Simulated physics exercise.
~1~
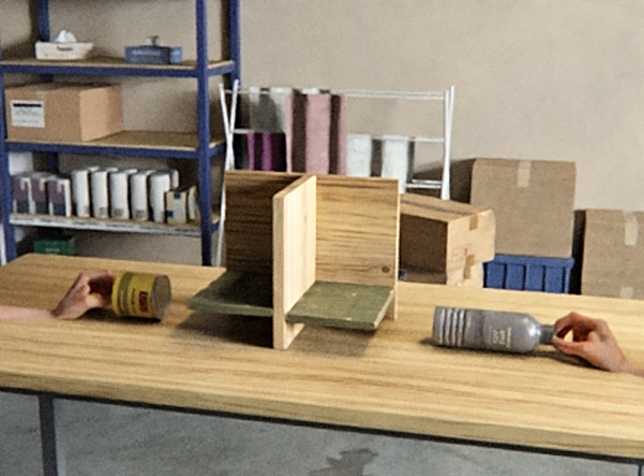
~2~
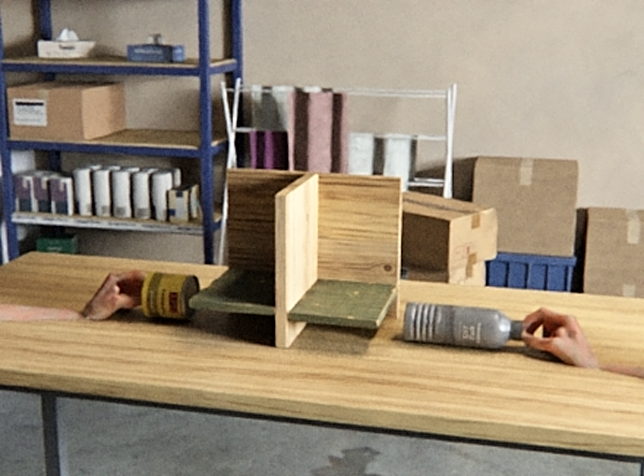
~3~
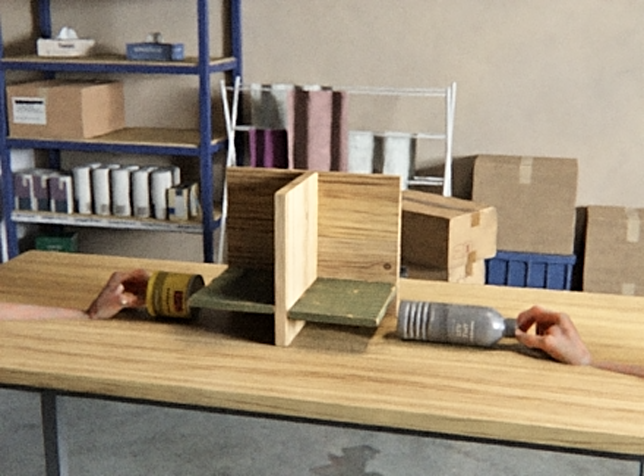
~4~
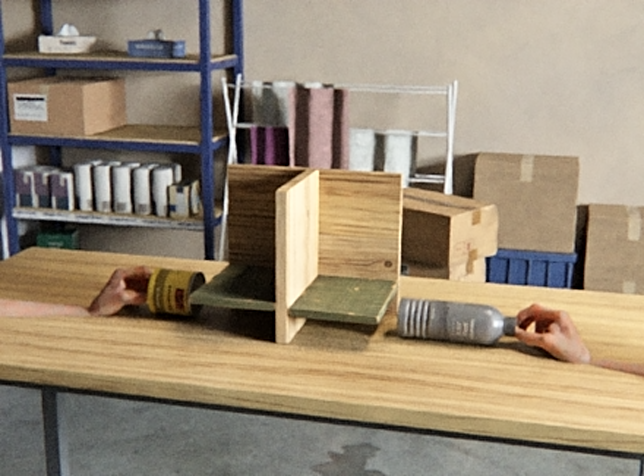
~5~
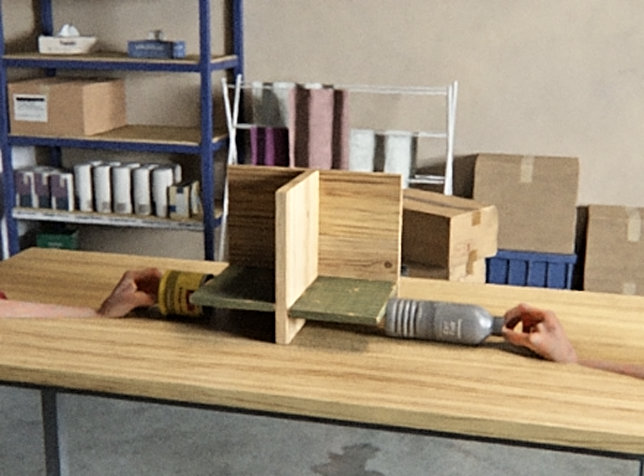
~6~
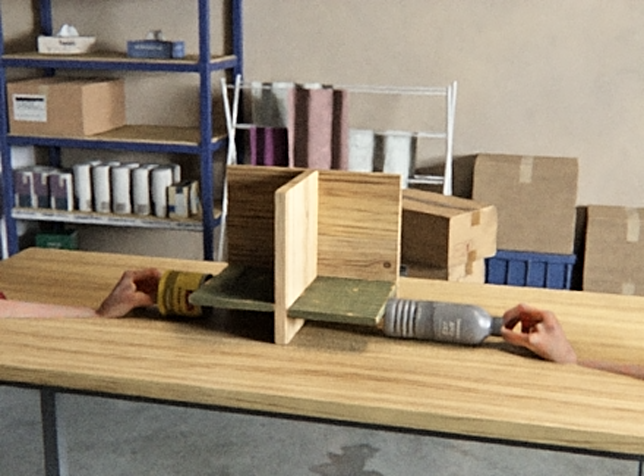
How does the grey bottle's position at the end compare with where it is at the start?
At the start the grey bottle lies on the table some way to the right of the wooden shelf, and by the end it is farther left, right up at the shelf's right side.
